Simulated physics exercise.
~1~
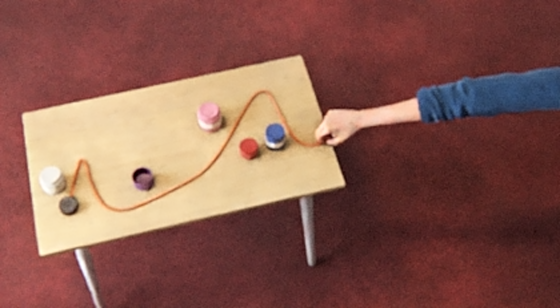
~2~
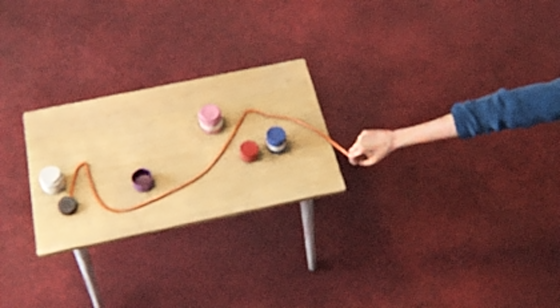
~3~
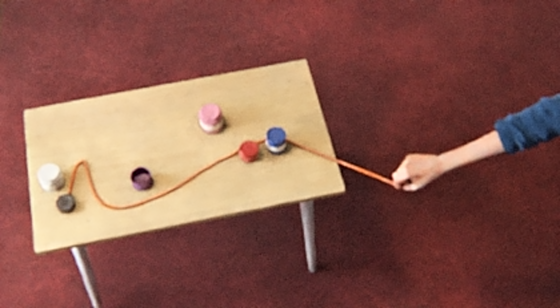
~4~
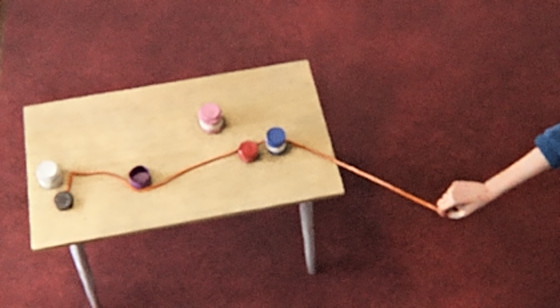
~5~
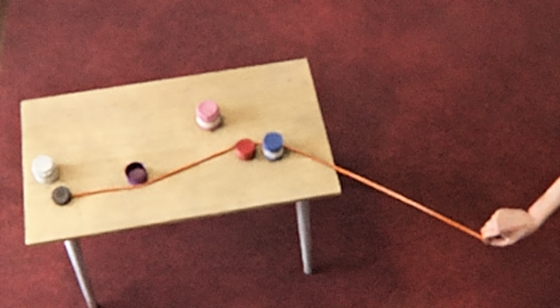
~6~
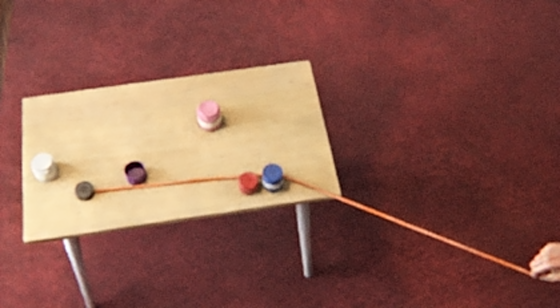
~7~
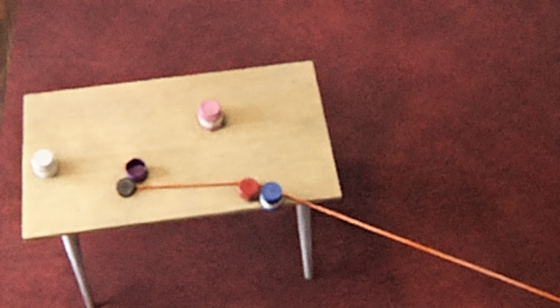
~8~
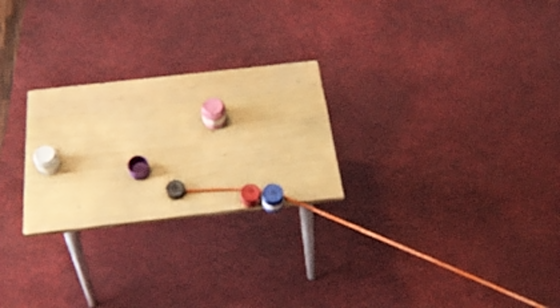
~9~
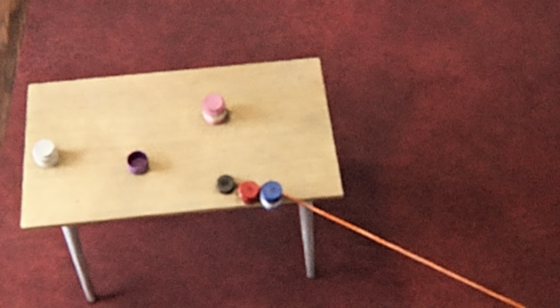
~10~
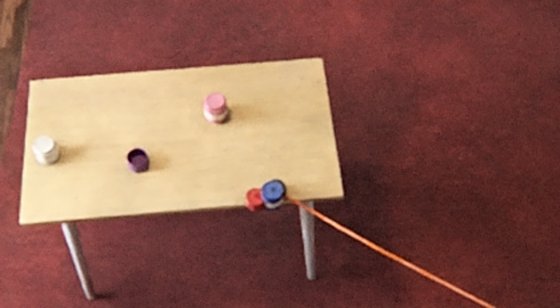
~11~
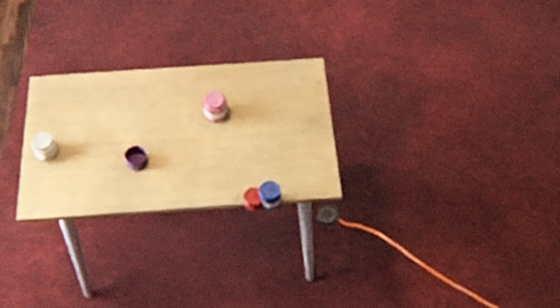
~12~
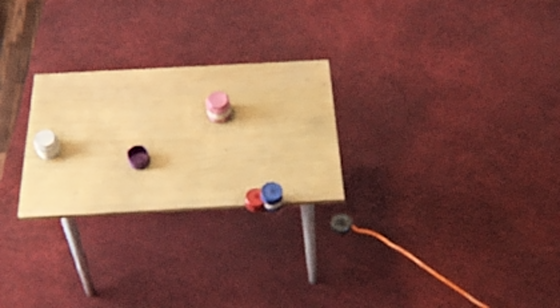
The footage shows a hand pulling an orange cord rightward across a table of five round containers, dragging a black puck along as the red and blue containers shift to the near edge and stay there, until the puck slips off the table; the pink, purple and white ones barely move.
